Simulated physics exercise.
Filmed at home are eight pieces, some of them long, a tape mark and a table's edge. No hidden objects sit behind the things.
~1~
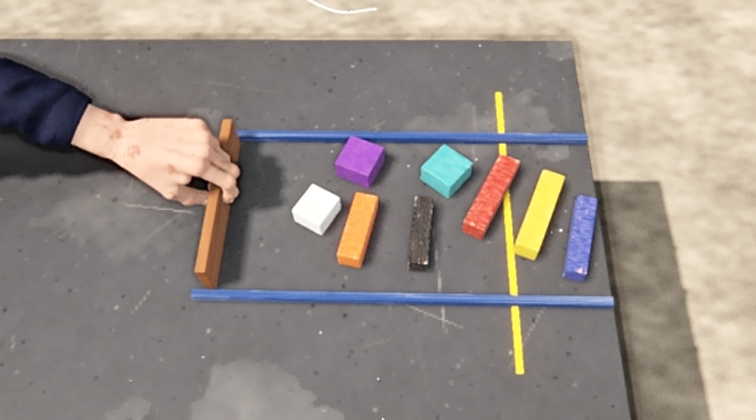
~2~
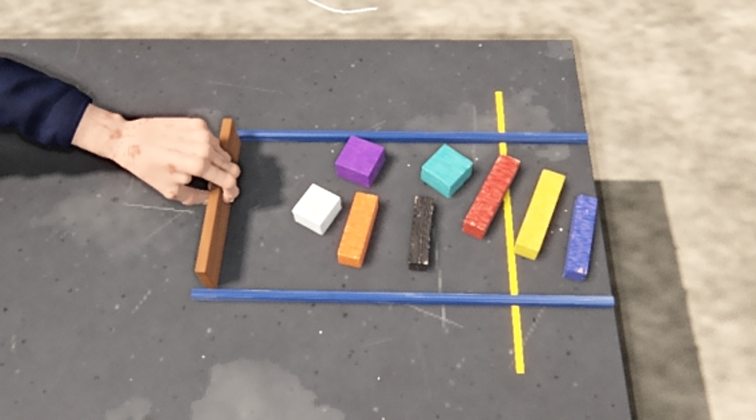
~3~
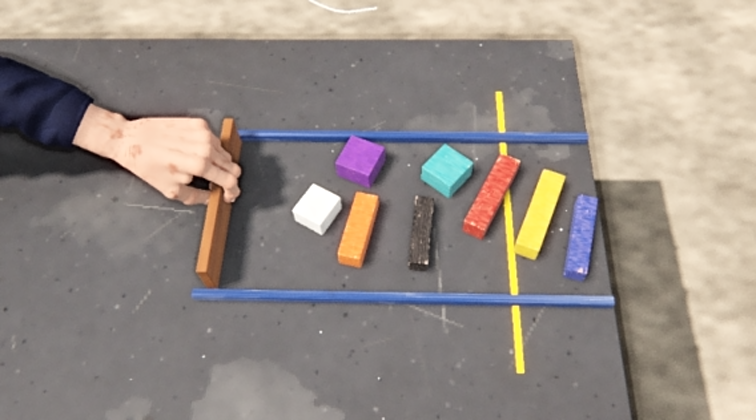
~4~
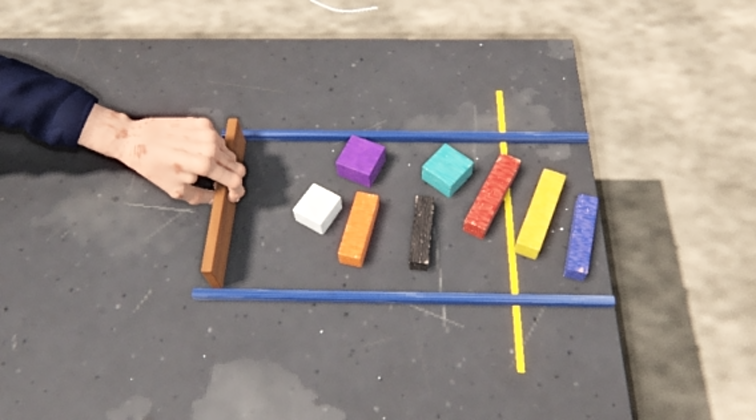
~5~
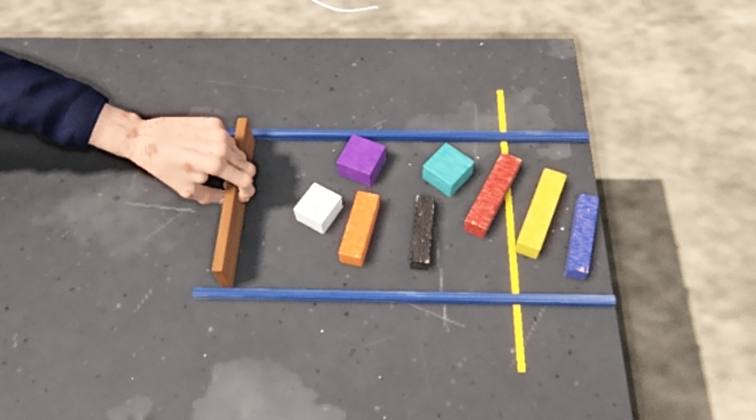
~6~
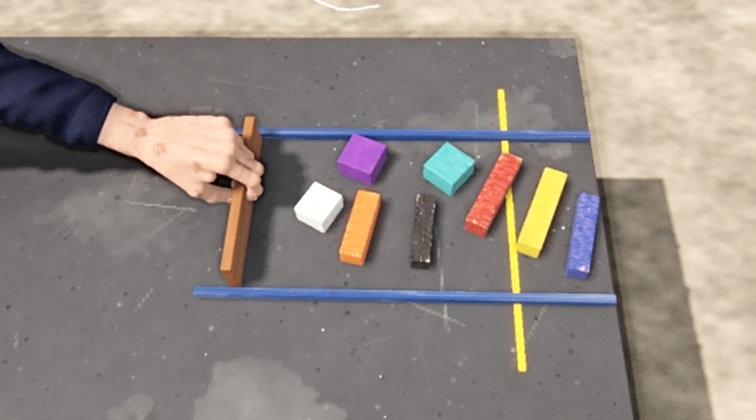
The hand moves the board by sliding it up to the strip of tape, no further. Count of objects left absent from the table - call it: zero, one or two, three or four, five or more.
My call is one or two.
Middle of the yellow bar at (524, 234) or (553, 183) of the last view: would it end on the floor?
Taking the places in order, the piece ends up below and ends up below.
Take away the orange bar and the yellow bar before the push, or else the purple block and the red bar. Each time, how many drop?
Count of fallen: 0 / 1.
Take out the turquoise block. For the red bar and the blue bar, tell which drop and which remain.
Result - red bar: Up; blue bar: Gone.
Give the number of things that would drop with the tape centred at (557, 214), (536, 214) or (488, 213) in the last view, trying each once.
Counts per try: 4; 3; 1.
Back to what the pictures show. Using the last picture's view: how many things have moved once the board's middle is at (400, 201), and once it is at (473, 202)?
By the first moment it's 6, by the second it's 8.
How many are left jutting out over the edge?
In total, 1 of them.
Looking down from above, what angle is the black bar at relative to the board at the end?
Out of line by around 35°.
A little later, none off yet; blue bar at rest near (583, 235); yellow bar at rest near (542, 212); red bar at rest near (494, 194).
Next, none off yet; blue bar at rest near (583, 235); yellow bar at rest near (542, 212); red bar moving near (503, 197).
Later still, none off yet; blue bar shifted a little near (602, 237); yellow bar shifted a little near (580, 218); red bar shifted about its own width near (557, 209).
When it is over, the number that fall off is one or two; down, yellow bar and blue bar.
